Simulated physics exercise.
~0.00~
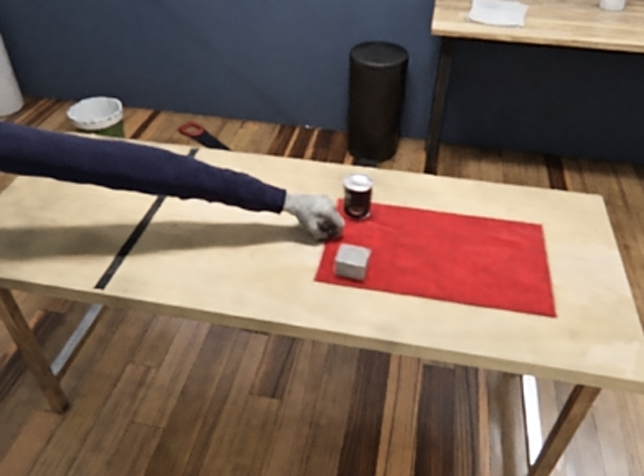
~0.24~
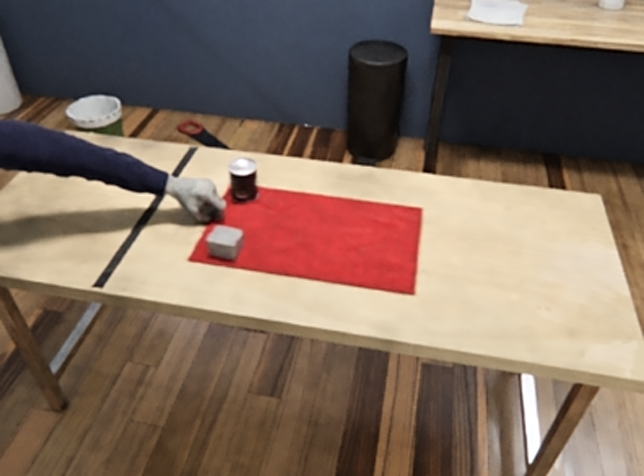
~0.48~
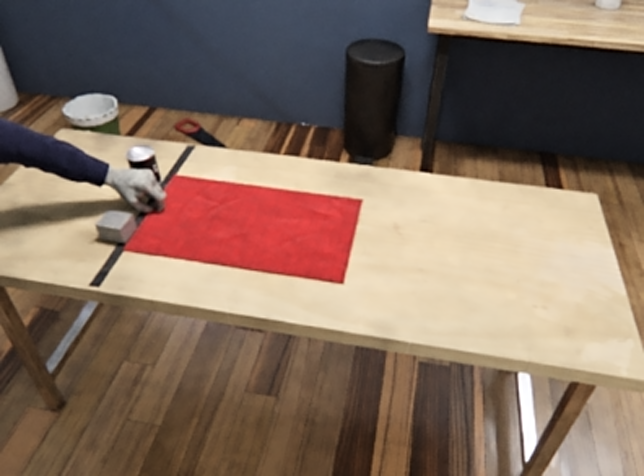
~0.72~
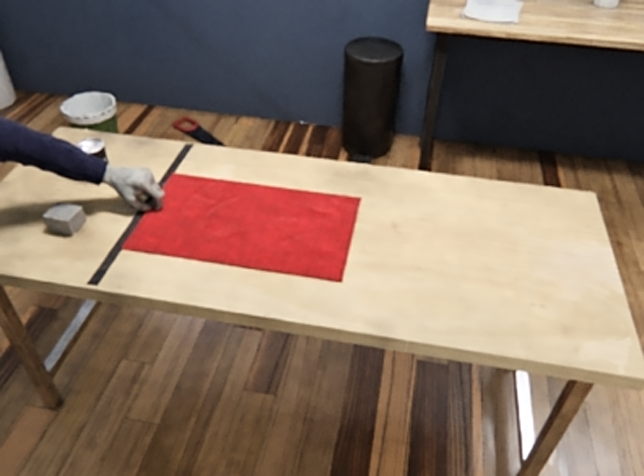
The clip opens on a pale workbench where a hand reaches in from the left and grips the edge of a red cloth, with a grey block and an upright black tin near that edge. The hand draws the cloth leftward toward a dark tape line, and both objects travel left along with it. When the near hem arrives at the tape, the cloth comes to a halt, but the block and the tin carry on past the hem. They end up on the bare wood left of the tape, with the red cloth lying still behind them.
